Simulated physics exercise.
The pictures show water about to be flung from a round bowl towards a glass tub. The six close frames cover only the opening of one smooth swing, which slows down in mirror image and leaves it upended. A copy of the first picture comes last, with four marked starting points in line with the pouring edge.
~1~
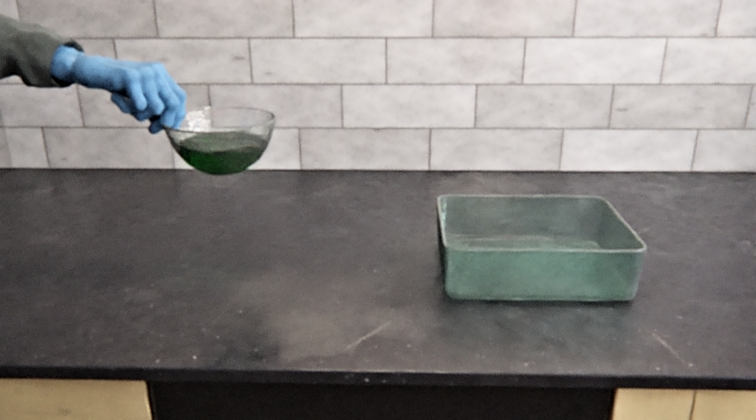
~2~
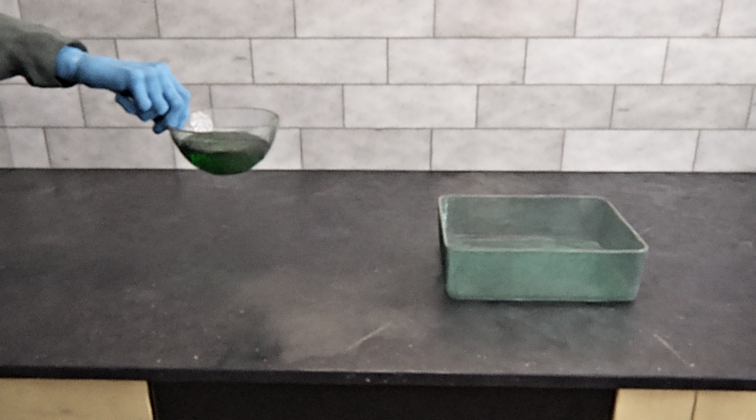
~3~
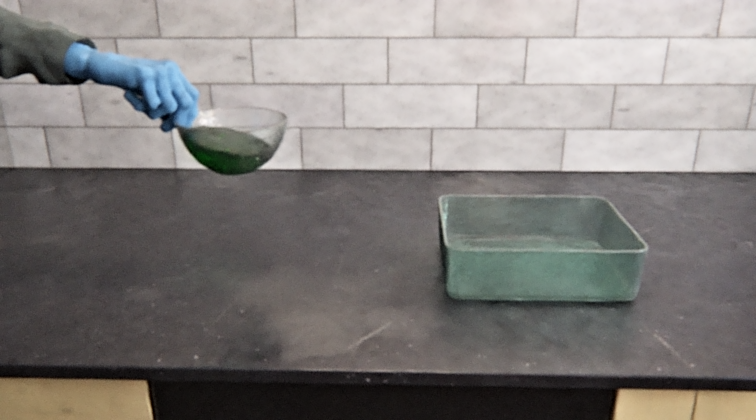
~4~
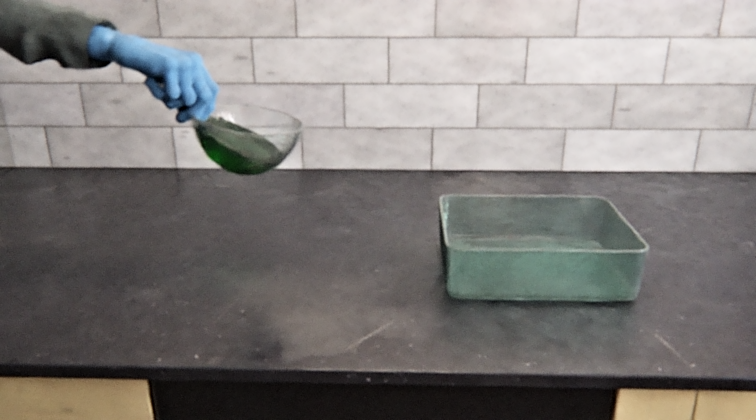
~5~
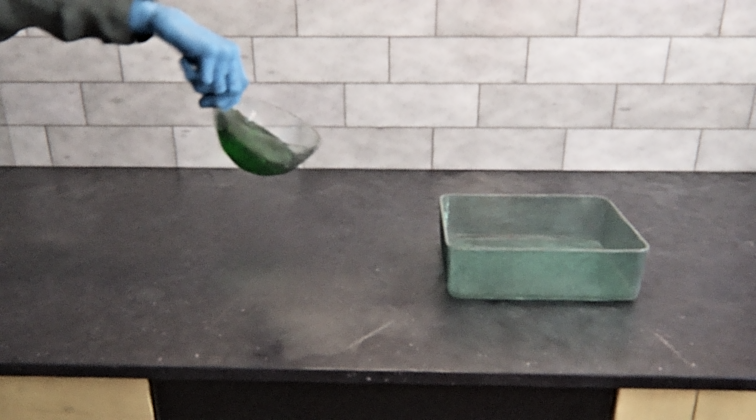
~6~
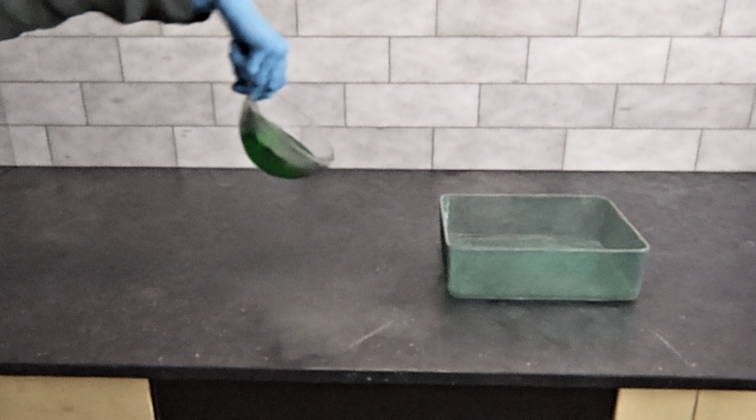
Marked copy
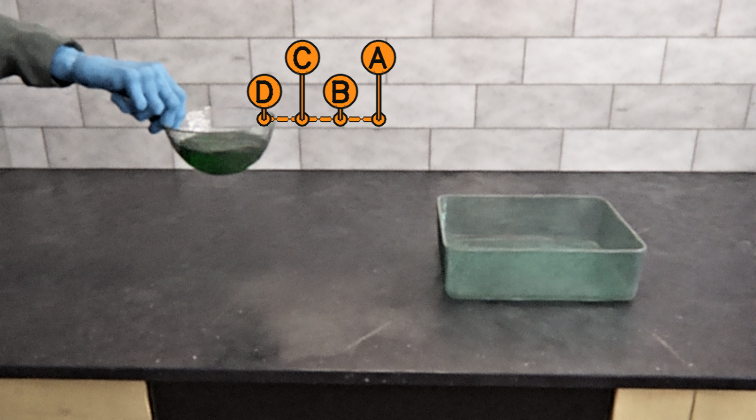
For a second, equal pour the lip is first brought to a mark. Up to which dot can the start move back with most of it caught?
Use place B.
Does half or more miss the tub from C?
Yes, it does.
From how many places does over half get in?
Two.
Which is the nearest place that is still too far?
That is place C.
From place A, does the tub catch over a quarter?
Yes, clearly.
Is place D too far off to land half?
Yes, that goes wrong.
In orange, A at (378, 119); B at (340, 119); C at (302, 119); D at (264, 119).
Choosing A, about 68 % lands in the tub, 4 % falls short and 28 % goes beside or beyond.
Choosing B, about 71 % lands in the tub, 12 % falls short and 17 % goes beside or beyond.
Choosing C, about 11 % lands in the tub, 84 % falls short and 4 % goes beside or beyond.
Choosing D, about 0 % lands in the tub, 97 % falls short and 3 % goes beside or beyond.
